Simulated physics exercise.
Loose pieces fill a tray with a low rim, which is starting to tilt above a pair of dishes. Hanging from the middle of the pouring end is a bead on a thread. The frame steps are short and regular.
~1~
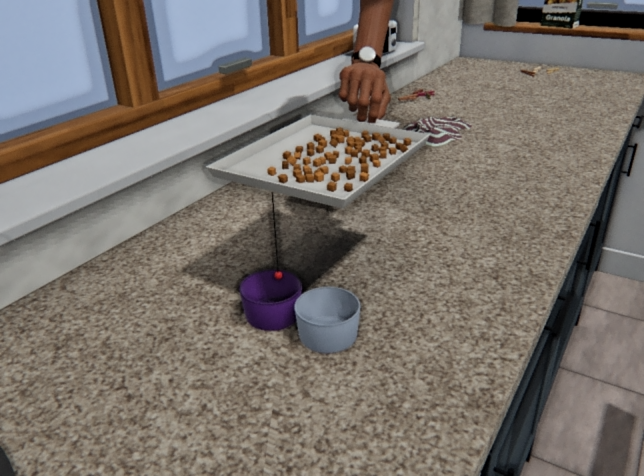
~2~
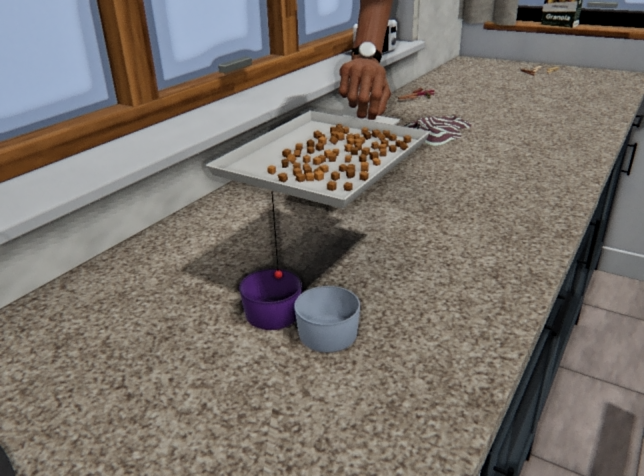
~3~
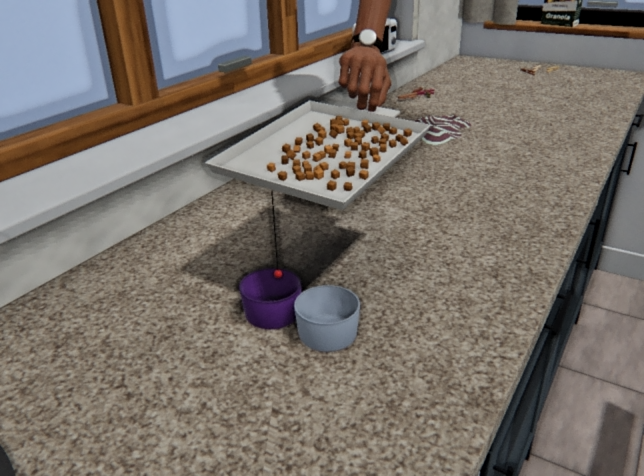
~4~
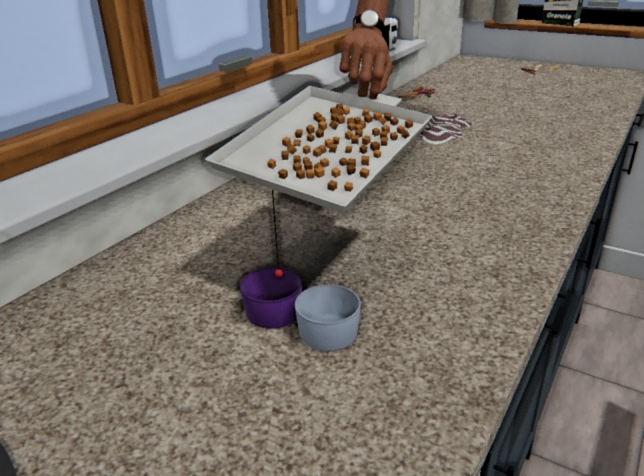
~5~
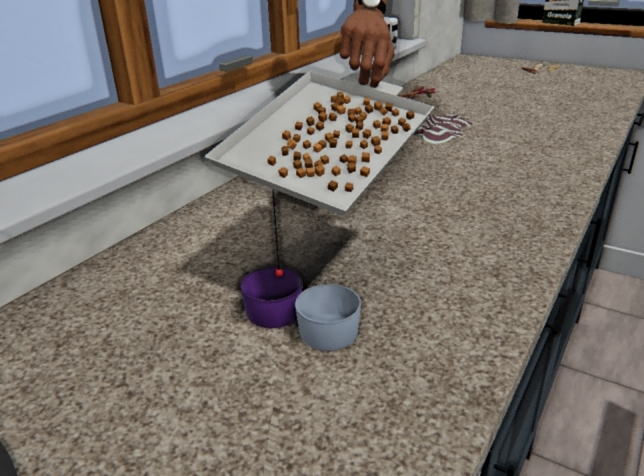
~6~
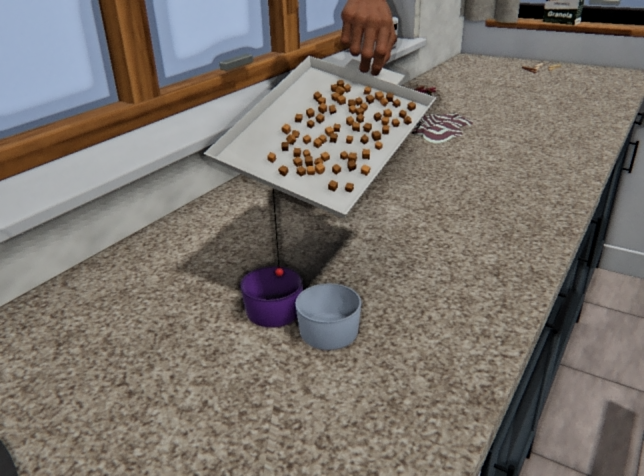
A shallow tray of small brown cubes, gripped at its far edge by a hand, starts nearly level above a purple dish and a grey-blue dish on a speckled counter. The hand raises the far edge steadily, and the tray slopes more steeply toward the viewer, its near right corner dipping lowest.
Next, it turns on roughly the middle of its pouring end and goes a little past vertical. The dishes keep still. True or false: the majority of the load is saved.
True.
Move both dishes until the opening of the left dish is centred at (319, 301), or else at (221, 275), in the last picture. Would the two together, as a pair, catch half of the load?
In order, they'd catch a major share, and next a minor share.
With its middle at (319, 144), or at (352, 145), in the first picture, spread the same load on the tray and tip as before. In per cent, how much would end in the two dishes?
First about 50, then 50 per cent.
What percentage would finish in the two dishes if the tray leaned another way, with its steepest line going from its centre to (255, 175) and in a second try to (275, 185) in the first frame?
Respectively close to 0 and 20 in a hundred.
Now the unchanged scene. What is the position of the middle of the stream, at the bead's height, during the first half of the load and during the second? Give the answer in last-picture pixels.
About (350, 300) to begin with, then about (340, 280).
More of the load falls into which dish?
That would be the right of the two, then.
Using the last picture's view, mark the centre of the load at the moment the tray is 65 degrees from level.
I'd mark it close to (339, 195).
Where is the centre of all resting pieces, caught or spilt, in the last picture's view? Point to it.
Roughly pixel (331, 331).
Soon after the last picture, tray tipped steeply; nearly all on the tray; a small part in the air.
A little later, tray tipped past a quarter turn; about a quarter on the tray; about half in the right dish; about a quarter outside both; a small part in the air.
Later still, tray tipped past a quarter turn; about two thirds in the right dish; a stray few in the left dish; about a third outside both.
At rest, tray tipped past a quarter turn; about two thirds in the right dish; a stray few in the left dish; about a third outside both.
